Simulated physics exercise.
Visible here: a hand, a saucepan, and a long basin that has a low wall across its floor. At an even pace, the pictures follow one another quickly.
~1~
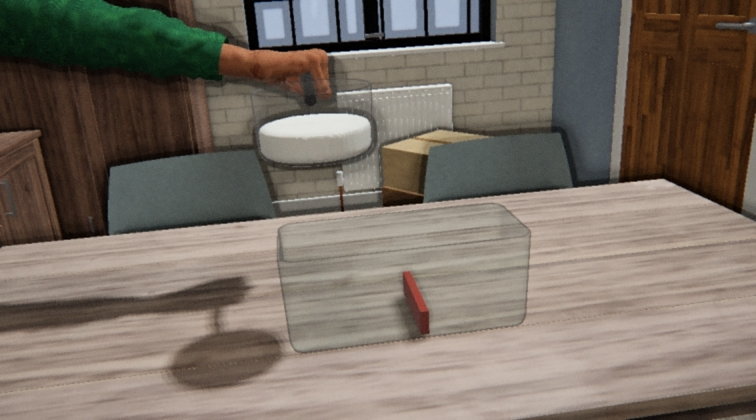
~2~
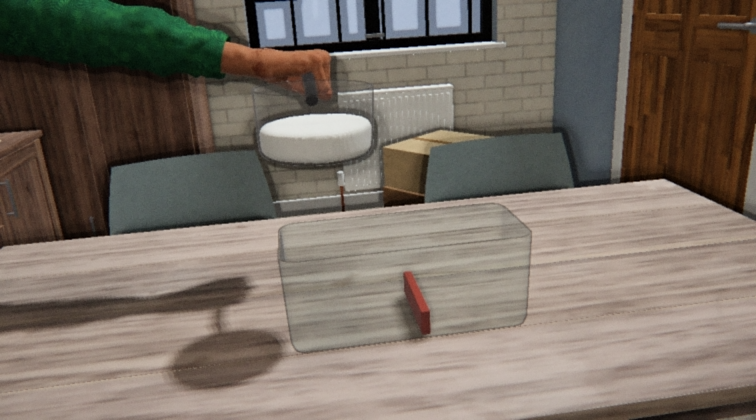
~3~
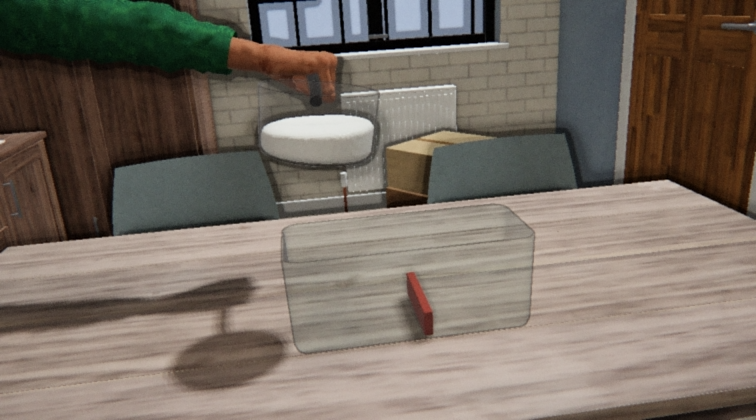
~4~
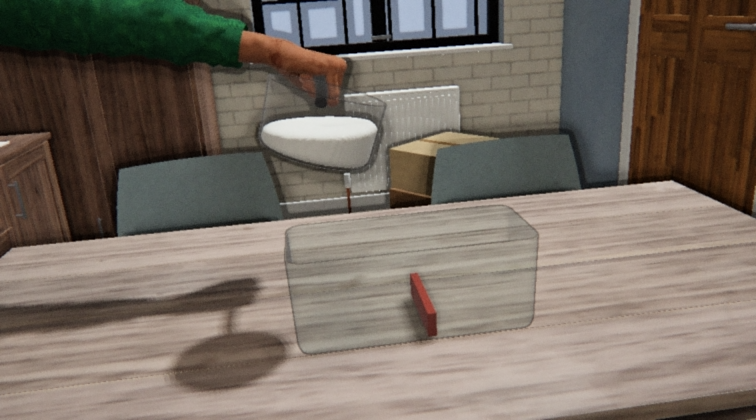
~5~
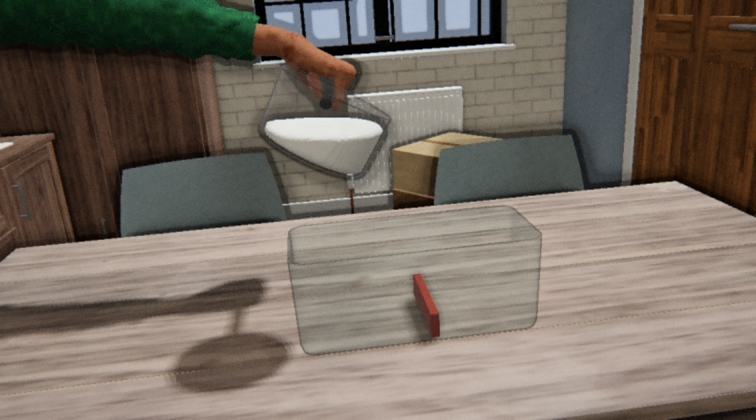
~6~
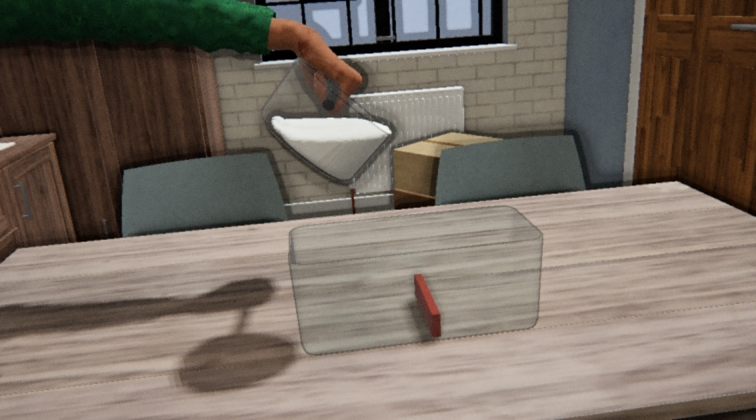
In a room with a wooden table, a green-sleeved arm held a clear container of white liquid above a long see-through basin with a low red wall inside, then steadily tilted it to the right.
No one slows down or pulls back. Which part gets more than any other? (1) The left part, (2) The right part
2.
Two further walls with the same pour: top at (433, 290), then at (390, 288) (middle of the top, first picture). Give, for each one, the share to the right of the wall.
Estimated: 20 % first, 90 % second.
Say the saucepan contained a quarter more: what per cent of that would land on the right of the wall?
Close to 70 per cent, more or less.
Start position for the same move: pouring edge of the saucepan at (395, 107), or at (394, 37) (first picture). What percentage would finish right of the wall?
Estimate, in order: 90 and 85 per cent.
A moment on, the tilt is 88° and 44 per cent is still to pour, 3 is left of the wall and 18 right of it.
Next, the tilt is 96° and 16 per cent is still to pour, 20 is left of the wall and 50 right of it.
Then the tilt is 96° and 4 per cent is still to pour, 29 is left of the wall and 62 right of it.
Later the tilt is 96° and 1 per cent is still to pour, 34 is left of the wall and 64 right of it.
Finally, 35 per cent lies left of the wall, 64 right of it and 1 outside.
